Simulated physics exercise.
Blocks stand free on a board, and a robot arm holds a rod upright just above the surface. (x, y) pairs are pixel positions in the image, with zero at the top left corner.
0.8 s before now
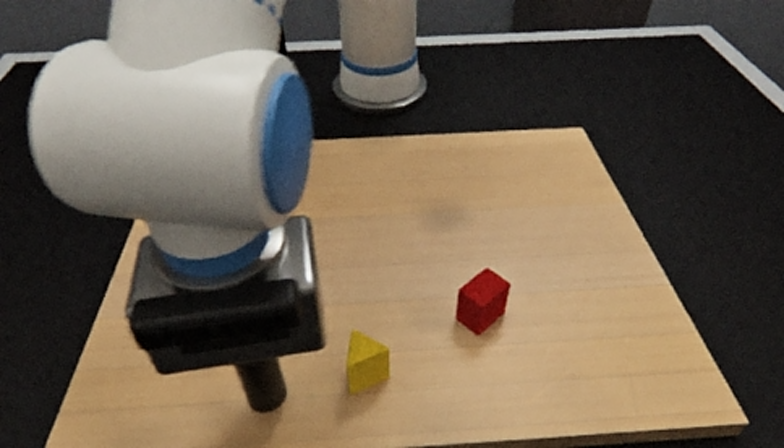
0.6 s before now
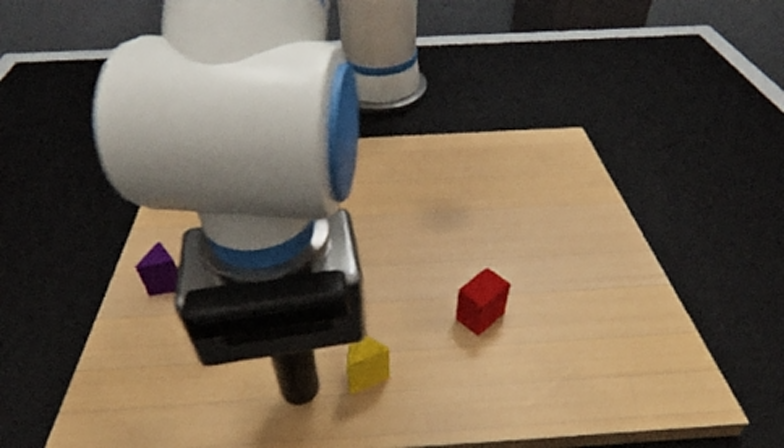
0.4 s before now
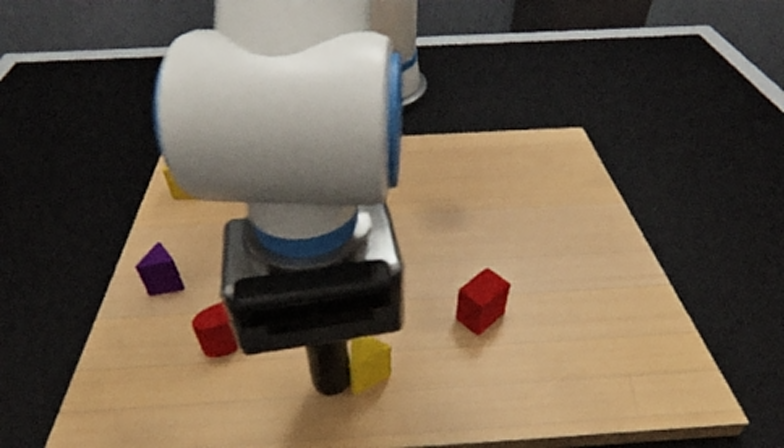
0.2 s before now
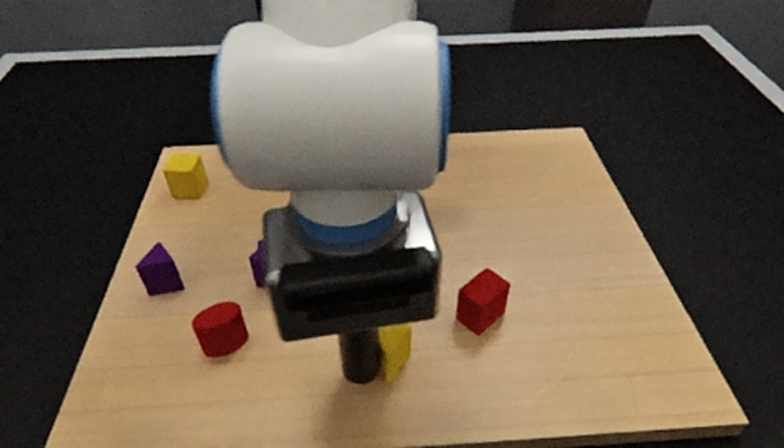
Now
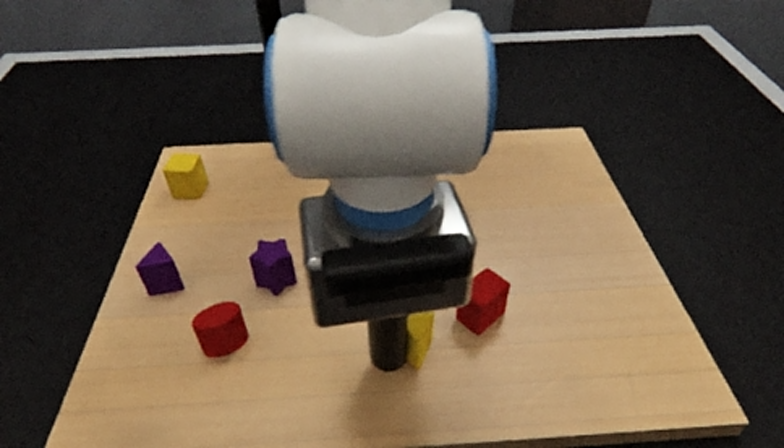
On a wooden board scattered with colored blocks, a robot arm swept its upright black rod to the right, met the yellow triangle, and pushed it over toward the red block.
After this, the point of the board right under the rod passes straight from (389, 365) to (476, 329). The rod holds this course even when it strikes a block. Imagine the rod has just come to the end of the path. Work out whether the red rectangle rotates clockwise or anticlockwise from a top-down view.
It is turned clockwise.
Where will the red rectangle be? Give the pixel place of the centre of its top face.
Its top middle: (511, 270).
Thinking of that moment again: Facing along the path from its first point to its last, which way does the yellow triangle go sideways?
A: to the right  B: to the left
It's B.
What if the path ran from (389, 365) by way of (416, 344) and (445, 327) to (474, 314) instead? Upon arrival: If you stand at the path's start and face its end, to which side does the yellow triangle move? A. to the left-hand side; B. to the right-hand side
Correct choice: A.
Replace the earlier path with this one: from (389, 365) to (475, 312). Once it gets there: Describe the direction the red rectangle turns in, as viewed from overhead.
If we look at it from overhead, the red rectangle pivots clockwise.
What follows on the original path. Halfway along, rod (434, 336); yellow triangle (457, 297), turned 25° anticlockwise; red rectangle (492, 280), turned 20° clockwise.
At the end, rod (478, 319); yellow triangle (477, 275), turned 40° anticlockwise; red rectangle (511, 270), turned 25° clockwise.
